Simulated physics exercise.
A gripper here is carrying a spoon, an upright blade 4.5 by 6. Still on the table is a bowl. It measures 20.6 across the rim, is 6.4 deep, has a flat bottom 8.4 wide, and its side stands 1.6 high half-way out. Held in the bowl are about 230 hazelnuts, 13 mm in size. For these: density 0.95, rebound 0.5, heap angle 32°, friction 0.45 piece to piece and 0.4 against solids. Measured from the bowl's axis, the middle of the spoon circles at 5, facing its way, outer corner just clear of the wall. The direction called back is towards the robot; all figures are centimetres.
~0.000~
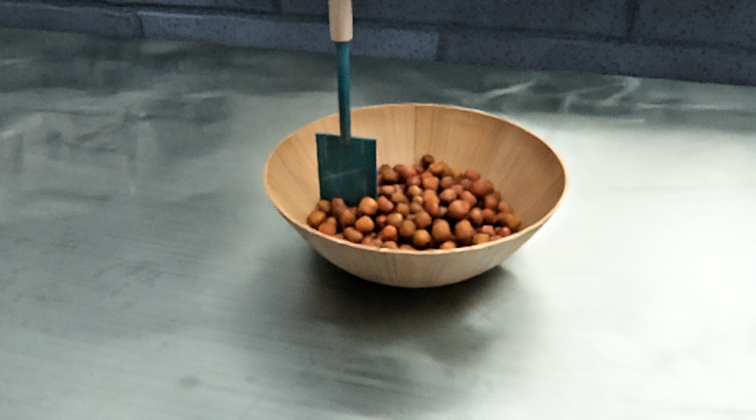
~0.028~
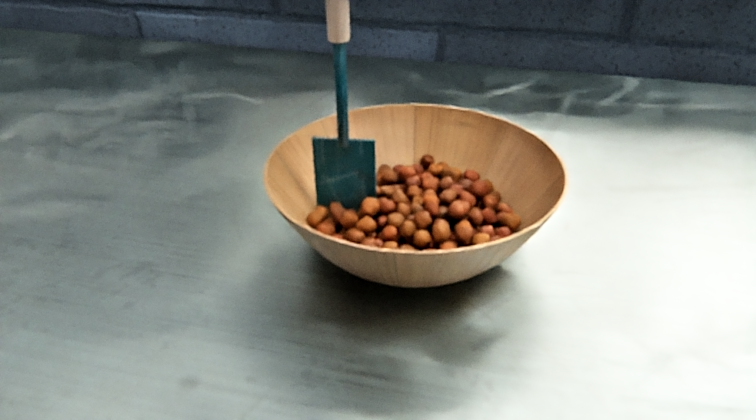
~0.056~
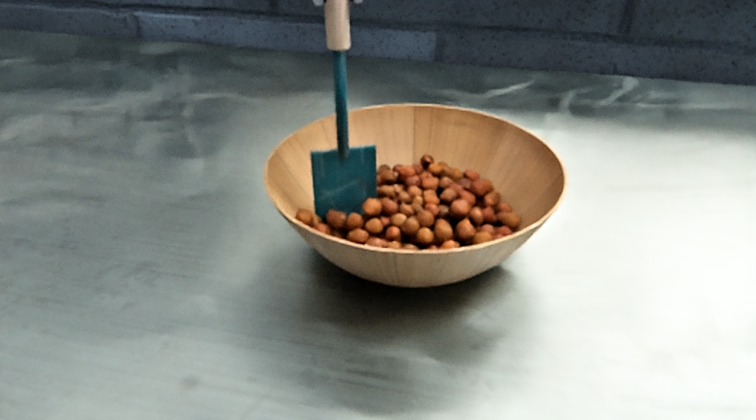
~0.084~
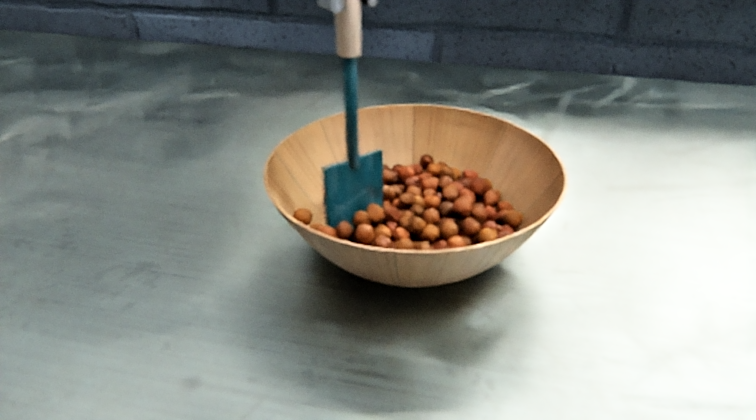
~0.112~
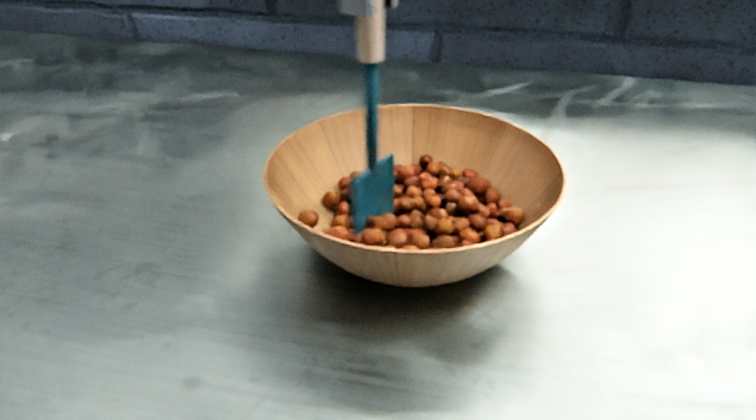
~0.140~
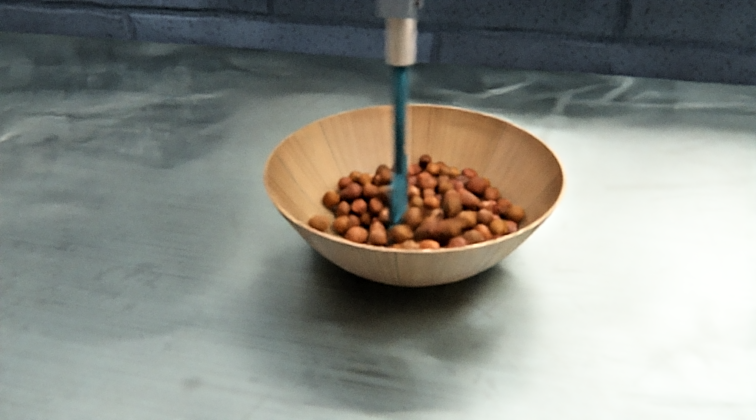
A teal spatula turns edge-on as it sweeps rightward through hazelnuts in a wooden bowl.
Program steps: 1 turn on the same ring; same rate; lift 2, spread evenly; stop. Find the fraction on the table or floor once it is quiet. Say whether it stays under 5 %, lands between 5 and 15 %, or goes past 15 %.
It lands between 5 and 15 %.
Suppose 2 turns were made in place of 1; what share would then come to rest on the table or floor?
It would be around 15 percent.
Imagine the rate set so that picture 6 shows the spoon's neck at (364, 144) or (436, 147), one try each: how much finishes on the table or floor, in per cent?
About 0 per cent, then about 15 per cent.
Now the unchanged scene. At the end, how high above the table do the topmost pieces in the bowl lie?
Top height: Around 5.0 cm.
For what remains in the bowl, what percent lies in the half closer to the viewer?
Estimate: Some 45 %.
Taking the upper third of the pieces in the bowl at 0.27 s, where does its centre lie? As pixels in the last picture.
I'd point to somewhere close to (499, 174).
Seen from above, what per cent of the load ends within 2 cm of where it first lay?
Around 35 per cent.
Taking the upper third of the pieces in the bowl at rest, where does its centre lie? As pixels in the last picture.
I'd put it at about (420, 197).
After 0.27 s, 192° round, highest piece 9 above the table; 224 in the bowl, 5 in flight or on the tool.
After 0.41 s, 294° round, highest piece 8 above the table; 212 in the bowl, 11 on the table or floor, 6 in flight or on the tool.
After 0.68 s, 0° round, highest piece 5 above the table; 211 in the bowl, 18 on the table or floor.
After 1.38 s, 0° round, highest piece 5 above the table; 211 in the bowl, 18 on the table or floor.
At rest, 211 in the bowl, 18 on the table or floor. That is 8 % on the table or floor.
